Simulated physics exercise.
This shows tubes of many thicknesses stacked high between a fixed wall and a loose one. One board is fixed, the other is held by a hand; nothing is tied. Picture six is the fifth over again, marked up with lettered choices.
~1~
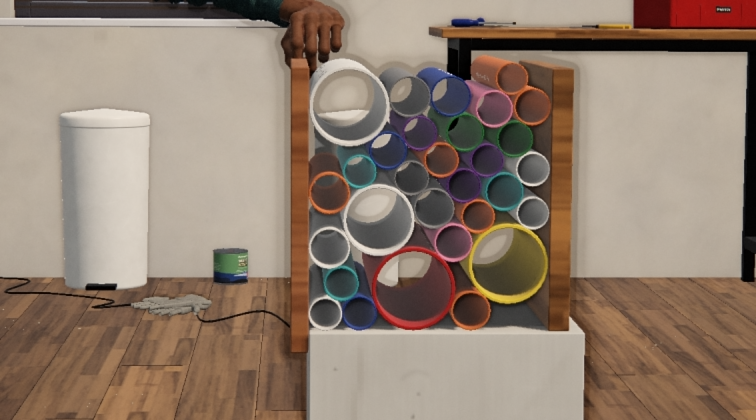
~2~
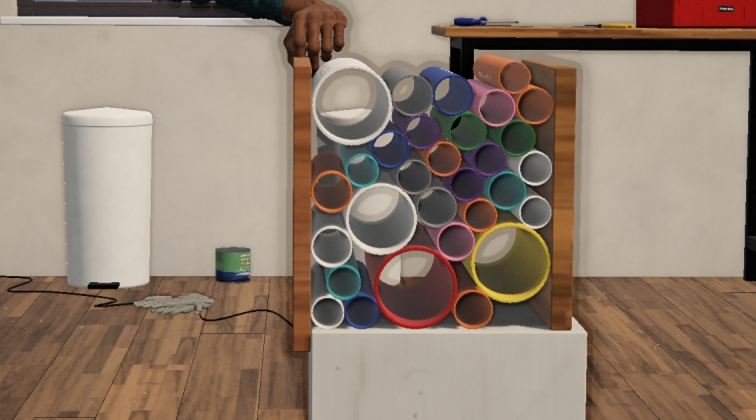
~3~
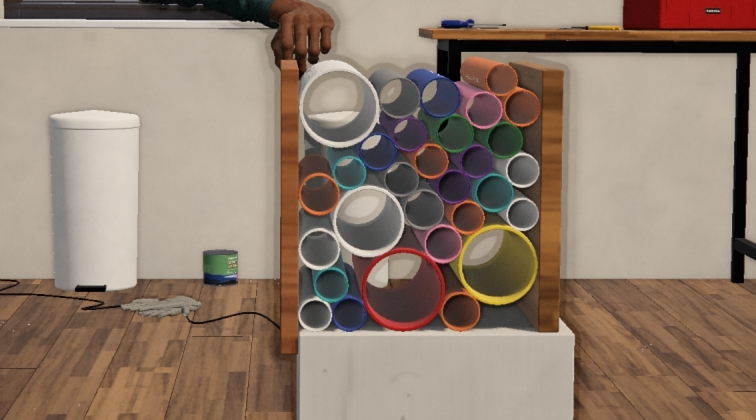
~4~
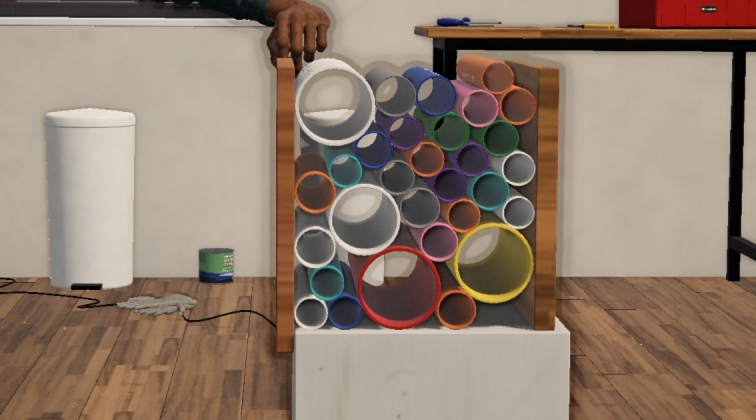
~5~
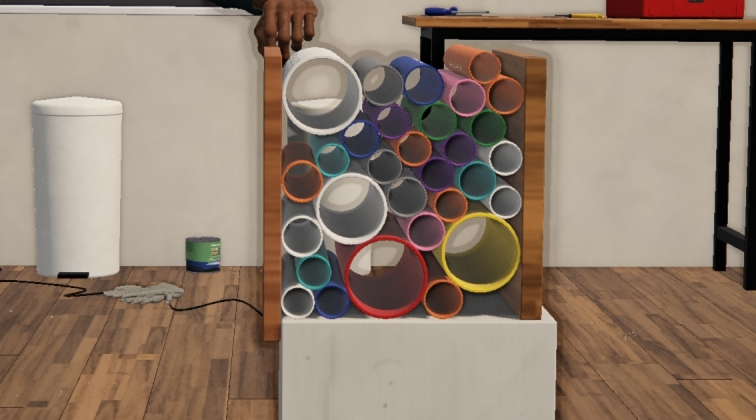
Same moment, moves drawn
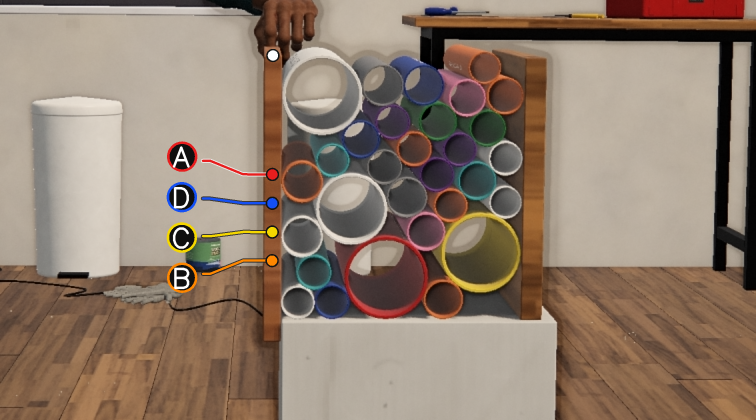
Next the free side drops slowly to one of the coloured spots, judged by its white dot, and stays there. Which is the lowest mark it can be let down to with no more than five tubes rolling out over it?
Down to D.
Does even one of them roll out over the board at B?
Yes, at B.
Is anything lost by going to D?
Yes, at D.
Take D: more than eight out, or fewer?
At D, fewer than eight.
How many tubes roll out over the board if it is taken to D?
At D the number is two.
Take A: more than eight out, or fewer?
It loses fewer than eight.
On the marked copy, A at (273, 174); B at (272, 260); C at (272, 232); D at (272, 203); the white dot at (273, 56).
With D. Early on, top of the board (281, 121).
Further on, top of the board (281, 196).
At the end, top of the board (281, 203), two out over the board.
As for the rest, A two out over the board; B more than five out over the board; C more than five out over the board.
